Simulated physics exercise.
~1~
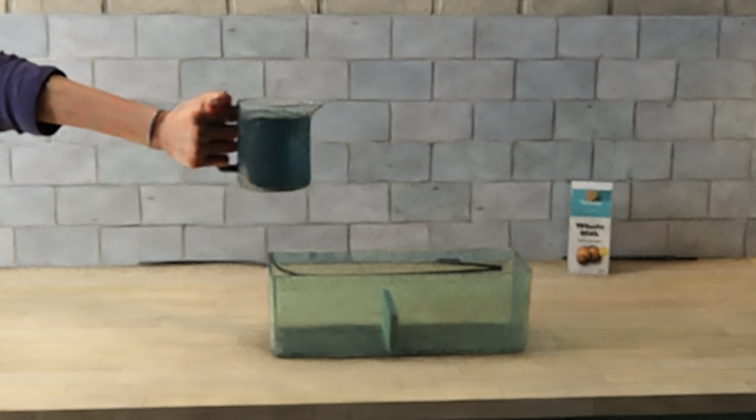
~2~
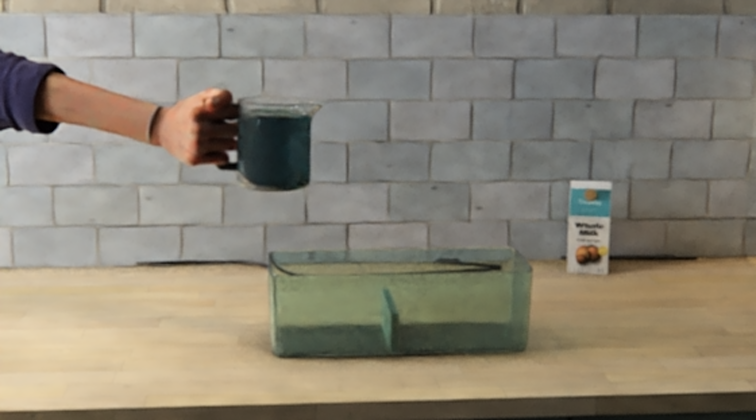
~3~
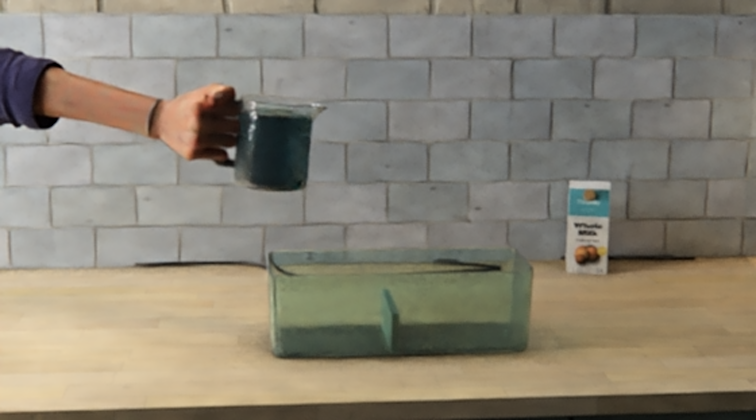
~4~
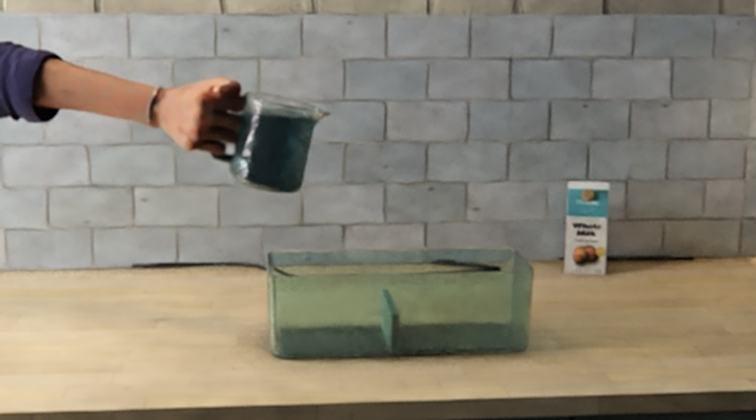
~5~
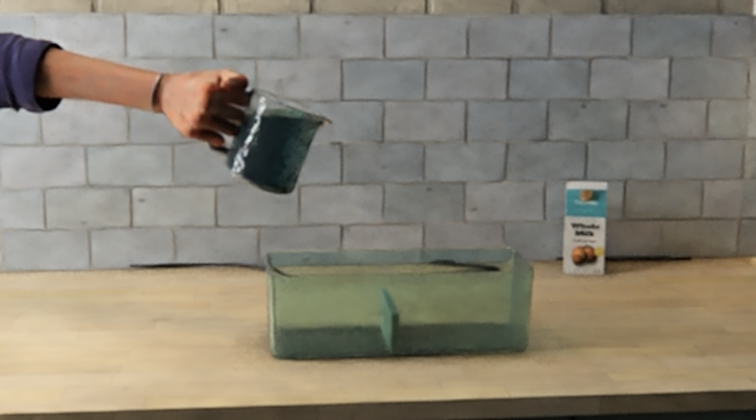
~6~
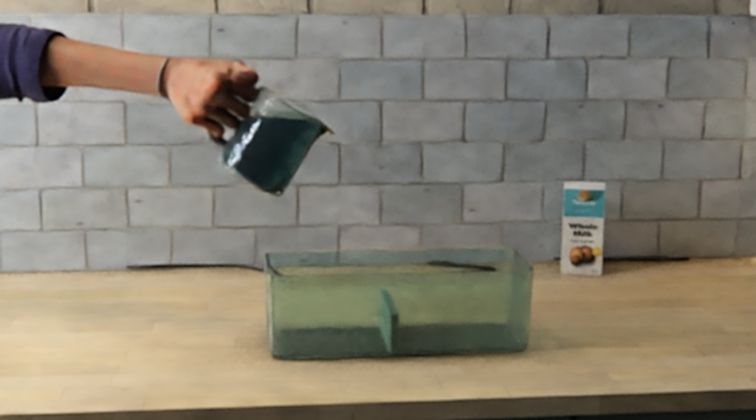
A hand reaching in from the left, its arm in a dark blue sleeve, grips a clear jug of dark blue-green liquid above a wooden counter, seen from the front. Below sits a long greenish transparent basin with a low divider, with a milk carton to the right before grey brick tiles. The hand tilts the jug steadily rightward, gently at first, then more steeply.
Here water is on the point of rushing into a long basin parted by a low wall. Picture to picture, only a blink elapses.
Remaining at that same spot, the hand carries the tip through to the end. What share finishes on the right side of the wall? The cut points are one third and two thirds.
The share right of the wall is under one third.
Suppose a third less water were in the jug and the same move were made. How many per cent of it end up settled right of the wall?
It would be somewhere near 5 %.
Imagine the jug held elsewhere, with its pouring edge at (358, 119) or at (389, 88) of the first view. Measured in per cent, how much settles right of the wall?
It comes out at around 85 percent and then around 90 percent.
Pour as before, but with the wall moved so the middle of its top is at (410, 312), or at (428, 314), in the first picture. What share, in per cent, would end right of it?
5 per cent, then 10 per cent, roughly.
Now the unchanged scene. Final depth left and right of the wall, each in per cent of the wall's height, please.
Left part: 40 per cent; right part: 10.
A moment on, the jug is tipped on its side and 65 per cent is still to pour, 6 is left of the wall and 2 right of it.
Next, the jug is tipped on its side and 28 per cent is still to pour, 39 is left of the wall and 10 right of it.
Then the jug is tipped on its side and 11 per cent is still to pour, 60 is left of the wall and 19 right of it.
Later the jug is tipped on its side and 5 per cent is still to pour, 71 is left of the wall and 20 right of it.
At rest 77 per cent lies left of the wall, 20 right of it and 2 outside.
